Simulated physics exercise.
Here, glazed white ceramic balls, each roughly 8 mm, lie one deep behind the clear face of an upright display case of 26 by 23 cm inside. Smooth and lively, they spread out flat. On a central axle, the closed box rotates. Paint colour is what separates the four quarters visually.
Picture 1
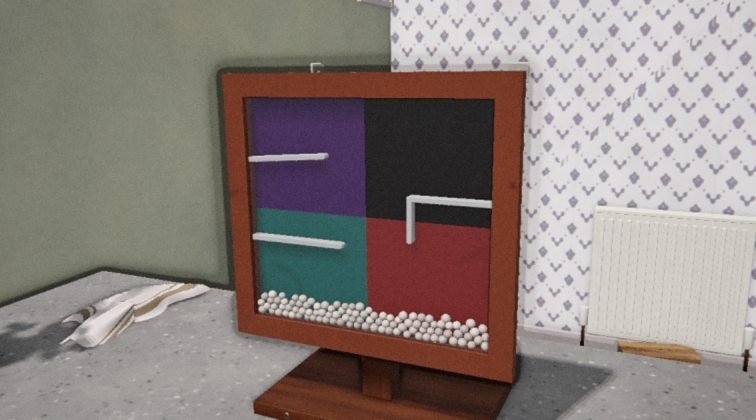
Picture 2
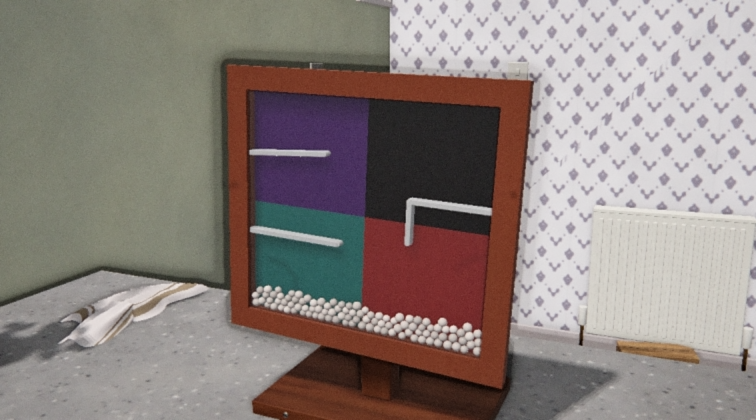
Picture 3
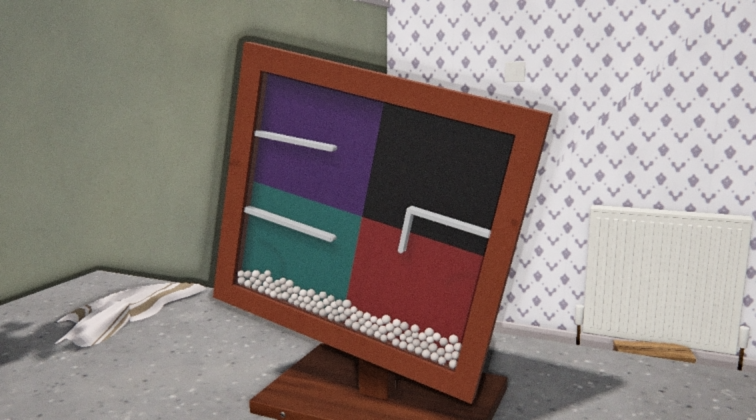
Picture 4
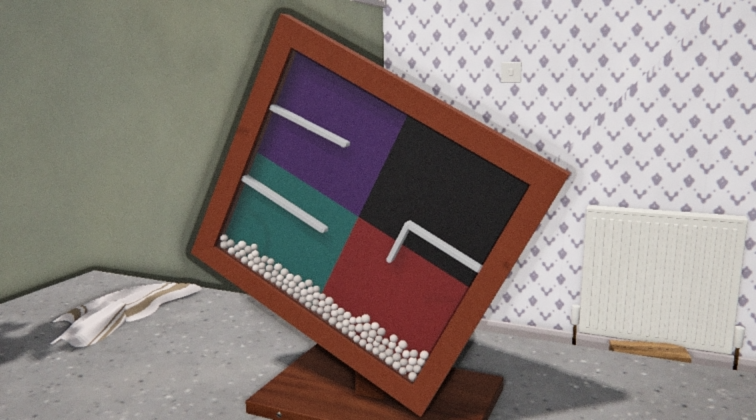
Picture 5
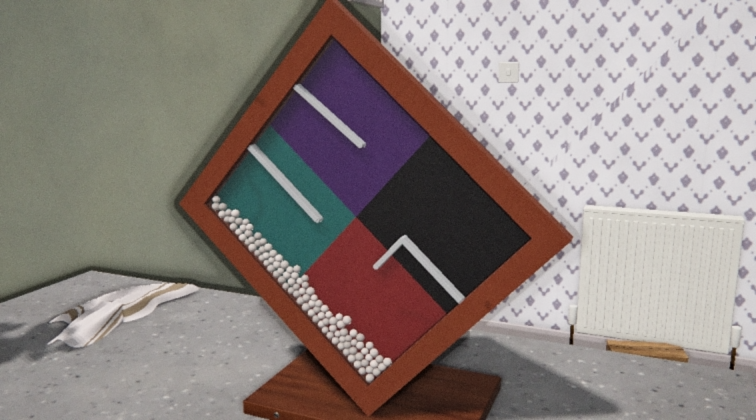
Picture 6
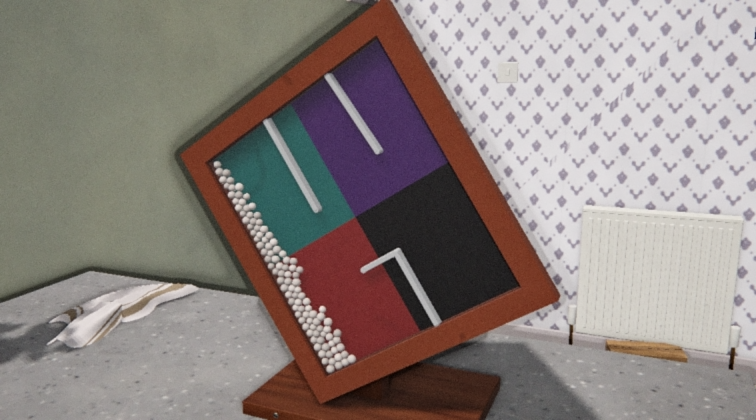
The video shows a wooden-framed case with purple, black, turquoise and red quarters turning clockwise on its stand, slowly at first and then well past a diagonal tilt, while small white balls stay heaped along the same inner wall.
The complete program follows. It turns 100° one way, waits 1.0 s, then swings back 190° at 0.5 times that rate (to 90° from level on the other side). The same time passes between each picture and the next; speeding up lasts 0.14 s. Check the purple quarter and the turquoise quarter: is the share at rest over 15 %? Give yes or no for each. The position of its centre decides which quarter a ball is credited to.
Purple quarter: No, turquoise quarter: Yes.
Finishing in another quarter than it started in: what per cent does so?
Around 50 percent.
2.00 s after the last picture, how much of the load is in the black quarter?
That part holds about 5 percent of it.
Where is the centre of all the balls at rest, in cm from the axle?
Right: About 8 cm; below: About 9 cm.
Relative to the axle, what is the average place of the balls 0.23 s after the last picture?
The middle sits around 9 cm left of it and 7 cm below it.
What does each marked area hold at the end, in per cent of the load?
At the end the red quarter has 0 percent, the purple quarter 0 percent, the turquoise quarter 100 percent and the black quarter 0 percent.
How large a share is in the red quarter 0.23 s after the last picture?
I'd say close to 90 in a hundred.
Then, 0.23 s after the last picture, it stands 100° clockwise; the balls' middle is 9 cm left of and 7 cm below the centre; red 90 %, turquoise 5 %, black 5 %.
Then, 2.00 s after the last picture, it stands 5° clockwise; the balls' middle is 8 cm right of and 8 cm below the centre; red 95 %, black 5 %.
Then, 2.77 s after the last picture, it stands 90° anticlockwise; the balls' middle is 8 cm right of and 9 cm below the centre; turquoise 100 %.
All still 4.0 s after it, it stands 90° anticlockwise; red 0 %, purple 0 %, turquoise 100 %, black 0 %.
